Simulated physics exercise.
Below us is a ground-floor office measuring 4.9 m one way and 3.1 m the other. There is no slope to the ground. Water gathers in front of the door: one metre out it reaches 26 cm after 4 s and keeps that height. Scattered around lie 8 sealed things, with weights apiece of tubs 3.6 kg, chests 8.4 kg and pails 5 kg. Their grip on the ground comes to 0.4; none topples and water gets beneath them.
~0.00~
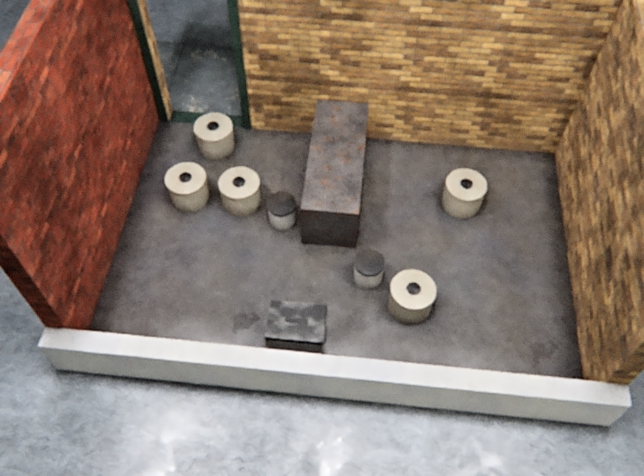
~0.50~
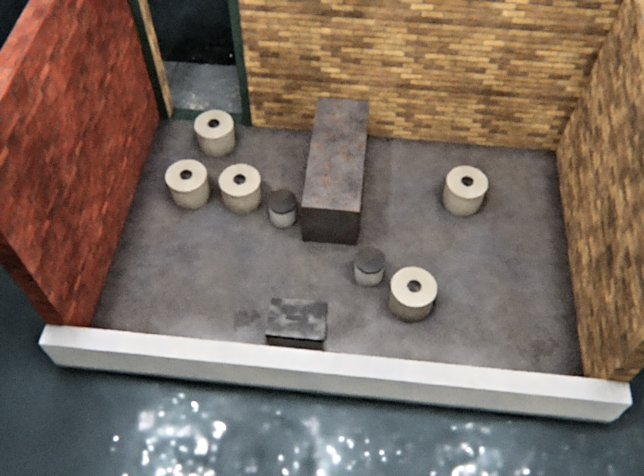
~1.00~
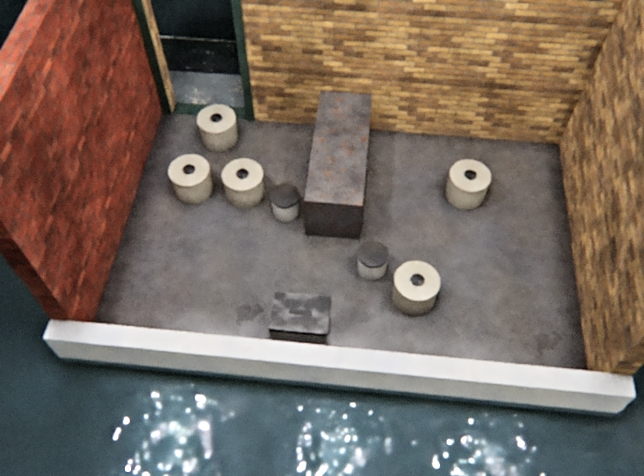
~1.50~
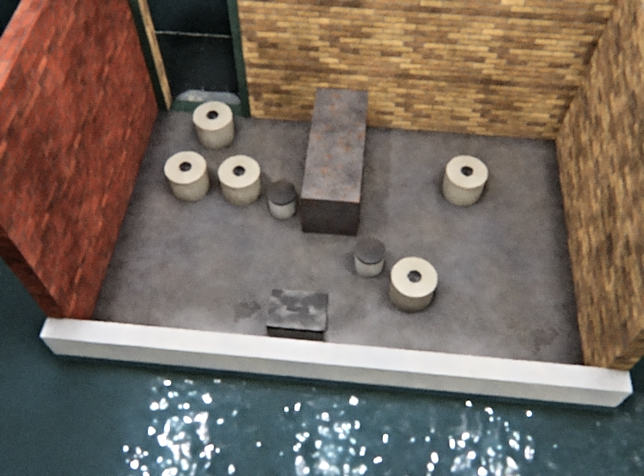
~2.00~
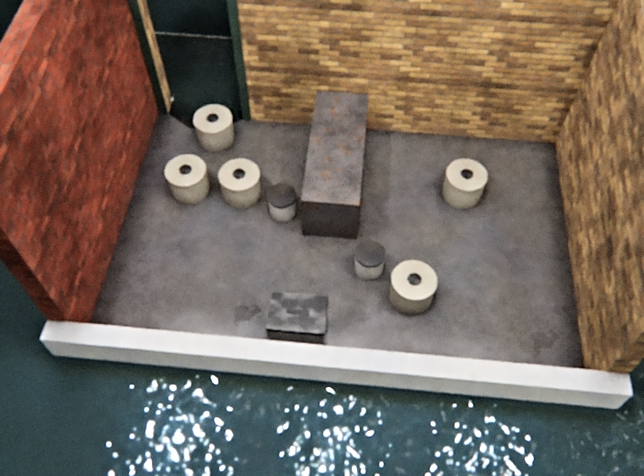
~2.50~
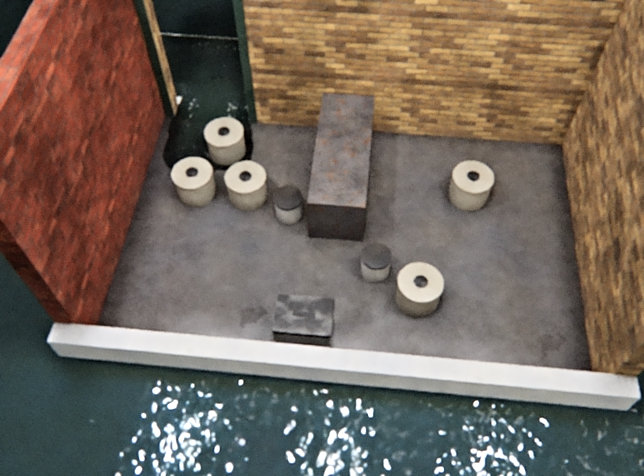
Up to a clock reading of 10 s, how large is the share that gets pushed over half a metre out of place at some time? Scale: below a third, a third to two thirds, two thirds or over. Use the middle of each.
Most: Two thirds or more.
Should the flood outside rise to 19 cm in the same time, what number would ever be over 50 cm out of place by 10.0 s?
Then 6 of them.
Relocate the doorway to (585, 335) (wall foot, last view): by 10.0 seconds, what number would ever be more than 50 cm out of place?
Count: 6.
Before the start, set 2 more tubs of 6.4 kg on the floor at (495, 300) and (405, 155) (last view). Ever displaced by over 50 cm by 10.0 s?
First one exceeds it, second one stays within it.
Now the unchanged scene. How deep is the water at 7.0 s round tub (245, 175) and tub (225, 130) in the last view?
Close to 7 and 10 centimetres.
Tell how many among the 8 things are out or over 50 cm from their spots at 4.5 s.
By my tally, 3.
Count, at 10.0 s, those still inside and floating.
The number is 5.
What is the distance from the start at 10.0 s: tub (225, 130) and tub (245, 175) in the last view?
The first is 300 cm from its start, the second 300 cm.
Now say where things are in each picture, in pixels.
In the first frame, a tub at (213, 126), on the bottom; a tub at (185, 178), on the bottom; 0.0 m2 under water; 0 of 8 have shifted.
In the second frame, a tub at (214, 124) rests on the ground; a tub at (186, 175), on the bottom; water covers 0.0 m2; 0 of 8 have shifted.
In the third frame, a tub at (216, 118), on the bottom; a tub at (189, 170) rests on the ground; water covers 0.0 m2; 0 of 8 have shifted.
In the fourth frame, a tub at (212, 115), on the bottom; a tub at (185, 167), on the bottom; 0.0 m2 under water; 0 of 8 have shifted.
In the fifth frame, a tub at (213, 118), on the bottom; a tub at (185, 170), on the bottom; water covers 0.1 m2; 0 of 8 have shifted.
In the sixth frame, a tub at (224, 132) rests on the ground, 19 cm from its start; a tub at (192, 172), on the bottom; water covers 0.6 m2; 1 of 8 have shifted.
After 3.5 s 1 of 8 are over 50 cm from their spots; 1 afloat.
After 4.5 s 3 of 8 are over 50 cm from their spots; 2 afloat.
After 7.0 s 6 of 8 are over 50 cm from their spots; 3 afloat.
After 10.0 s 7 of 8 are over 50 cm from their spots, and 7 have been at some point; 5 afloat.
